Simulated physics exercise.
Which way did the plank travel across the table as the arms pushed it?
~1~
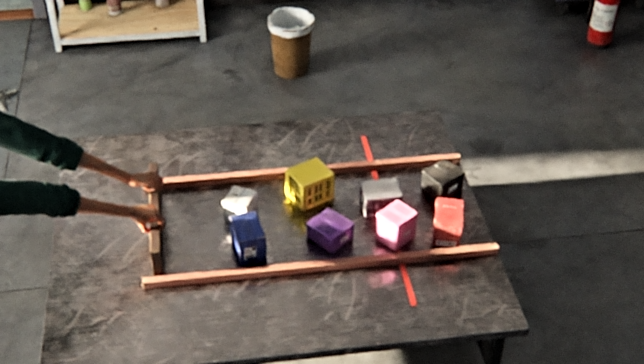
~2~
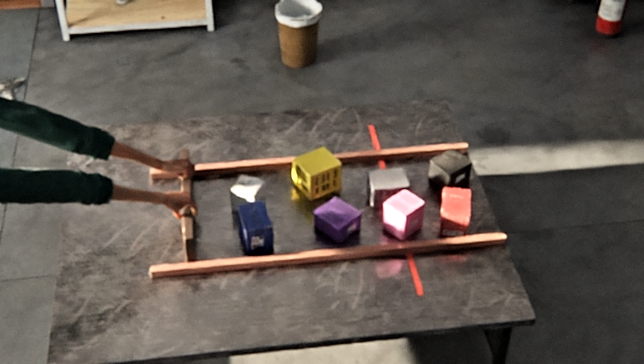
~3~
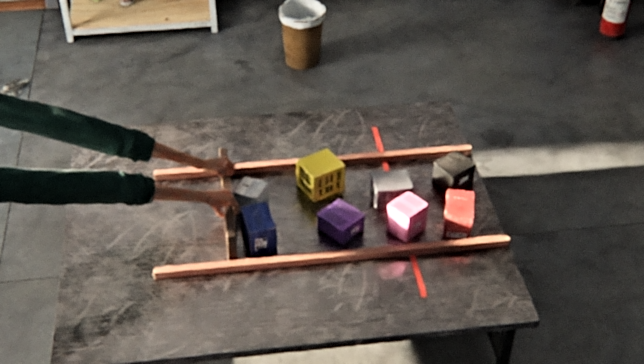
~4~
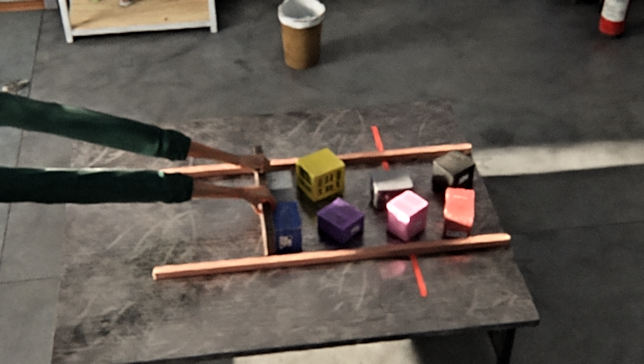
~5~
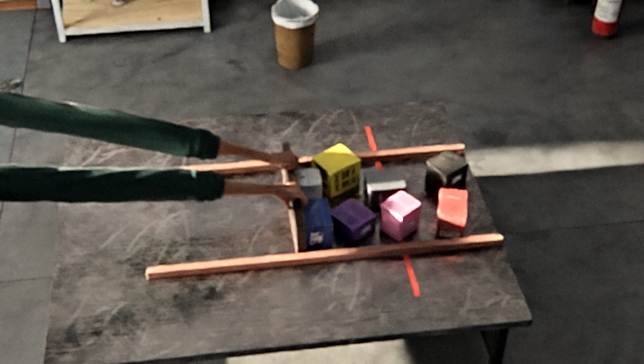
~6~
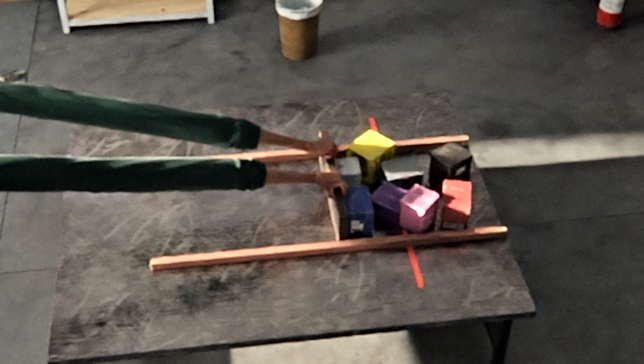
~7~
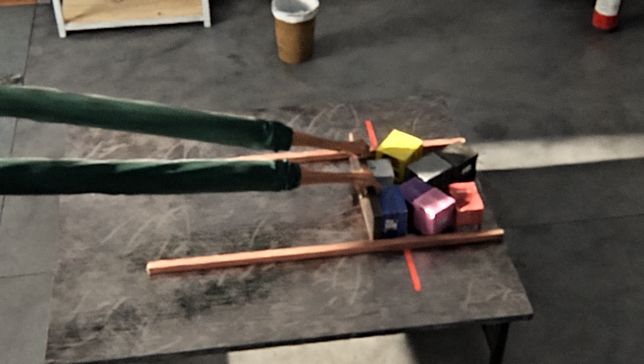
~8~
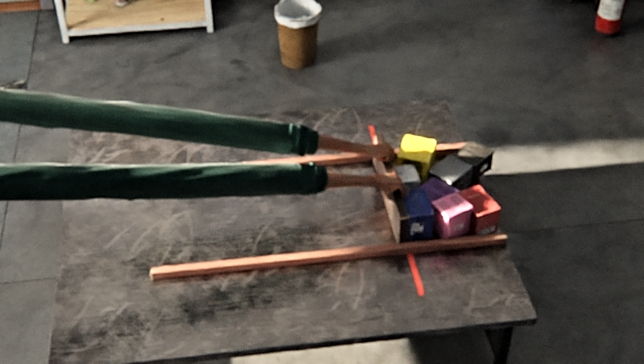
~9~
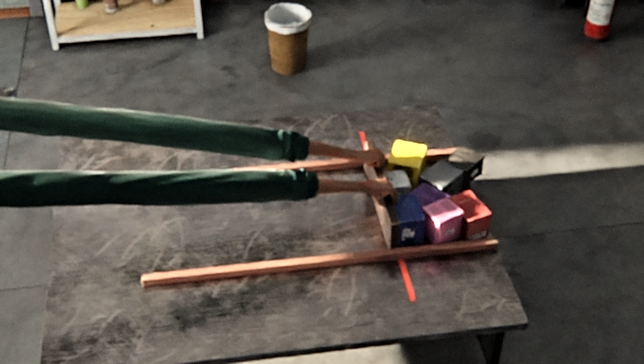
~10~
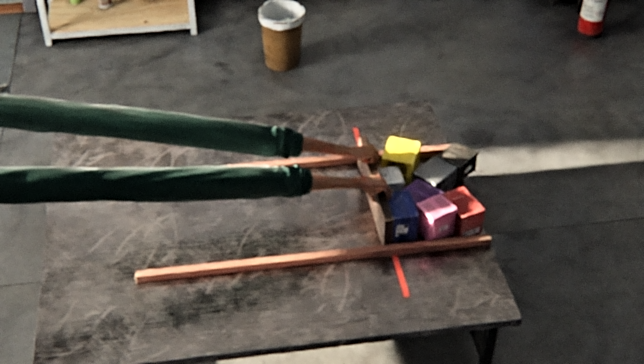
The plank moved to the right, sweeping the boxes along with it.
